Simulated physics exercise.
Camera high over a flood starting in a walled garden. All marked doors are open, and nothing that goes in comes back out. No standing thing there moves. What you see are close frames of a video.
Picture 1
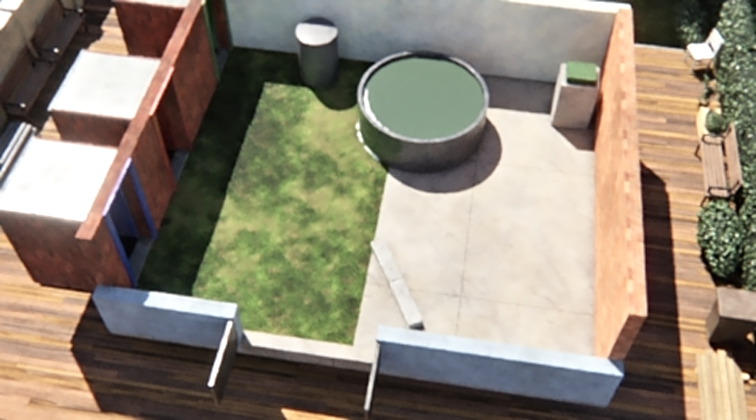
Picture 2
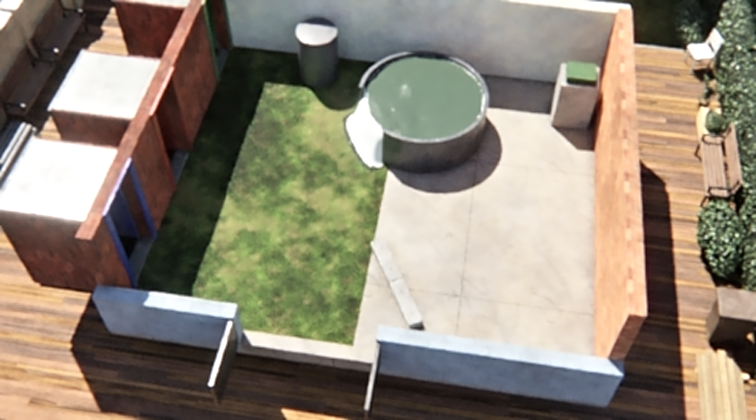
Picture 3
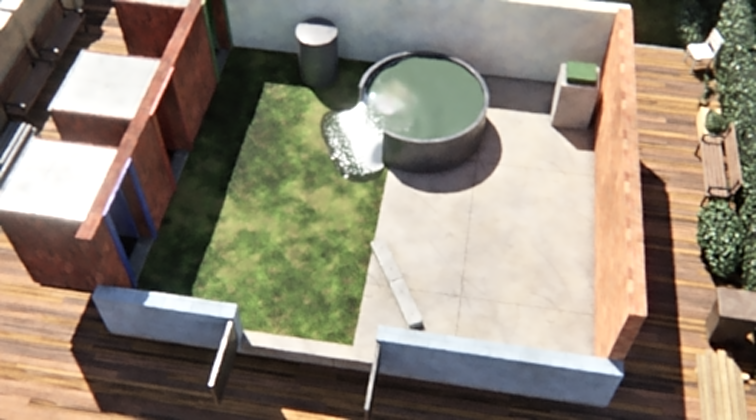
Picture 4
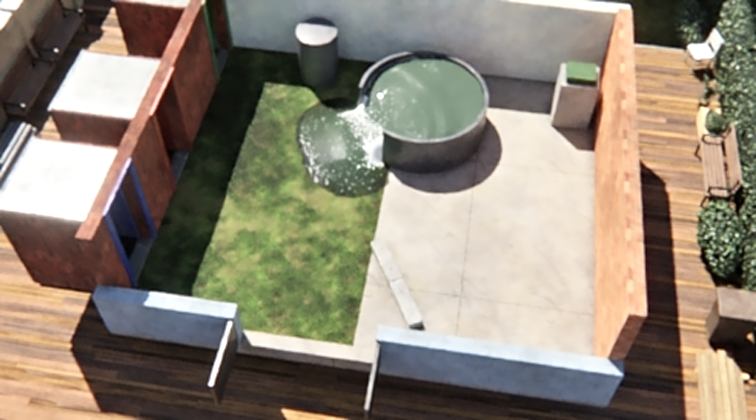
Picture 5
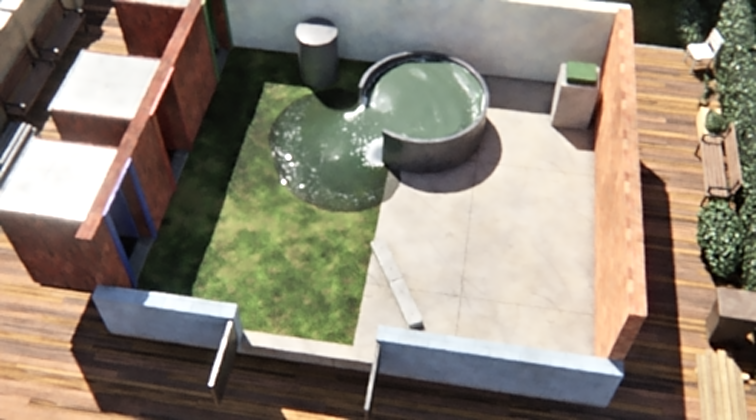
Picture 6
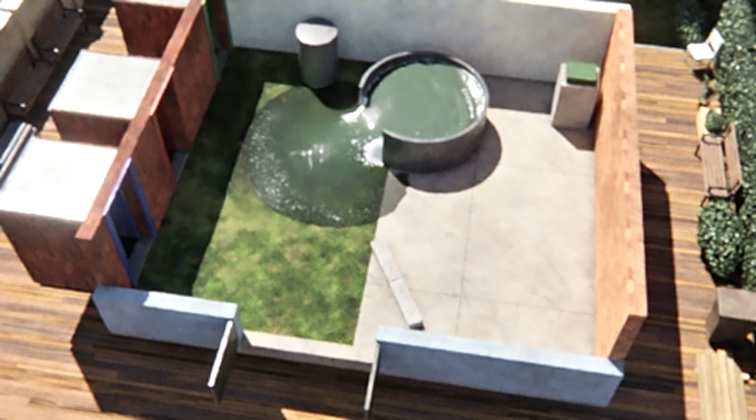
Green water pours from the left side of a round pool and spreads across the grass.
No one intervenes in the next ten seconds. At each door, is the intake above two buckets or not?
My prediction: The green door exceeds two buckets; the blue door exceeds two buckets; the red door exceeds two buckets.
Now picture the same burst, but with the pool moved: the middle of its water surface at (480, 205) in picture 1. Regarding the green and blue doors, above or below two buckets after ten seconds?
I would say the green one remains below the mark and the blue one tops the mark.
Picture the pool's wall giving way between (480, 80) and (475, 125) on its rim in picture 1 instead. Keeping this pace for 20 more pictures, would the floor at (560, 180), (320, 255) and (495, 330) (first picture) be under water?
Taking each in turn, they come out watered, kept dry, watered.
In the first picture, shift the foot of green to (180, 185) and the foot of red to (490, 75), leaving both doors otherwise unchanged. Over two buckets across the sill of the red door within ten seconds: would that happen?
Here the red door remains within bounds.
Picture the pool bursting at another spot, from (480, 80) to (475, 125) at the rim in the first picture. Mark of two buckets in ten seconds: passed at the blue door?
Note: Blue falls short.
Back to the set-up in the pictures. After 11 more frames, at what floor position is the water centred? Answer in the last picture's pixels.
The water's centre sits above (341, 149).
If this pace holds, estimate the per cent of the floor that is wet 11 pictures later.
My estimate is roughly 40 percent.
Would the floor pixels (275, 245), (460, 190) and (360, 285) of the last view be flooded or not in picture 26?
First spot soaked, second not wet, third soaked.
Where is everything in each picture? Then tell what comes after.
In the first picture, still water in the round pool at (423, 97).
In the second picture, water pours out at (366, 130) and has run to (353, 116).
In the third picture, the front is at (328, 117), out from the gap at (366, 132).
In the fourth picture, water pours out at (366, 133) and has run to (307, 115).
In the fifth picture, the front is at (292, 188), out from the gap at (366, 133).
In the sixth picture, water pours out at (366, 133) and has run to (246, 149).
A moment on, water covers 30 % of the floor; the green door not reached, the blue door not reached, the red door wet at the sill, nothing in.
Next, water covers 40 % of the floor; the green door not reached, the blue door wet at the sill, nothing in, the red door over two buckets in.
Then, water covers 50 % of the floor; the green door under two buckets in, the blue door under two buckets in, the red door far over two buckets in.
Later, water covers 55 % of the floor; the green door over two buckets in, the blue door over two buckets in, the red door far over two buckets in.
In the end, water covers 70 % of the floor; the green door far over two buckets in, the blue door over two buckets in, the red door far over two buckets in.
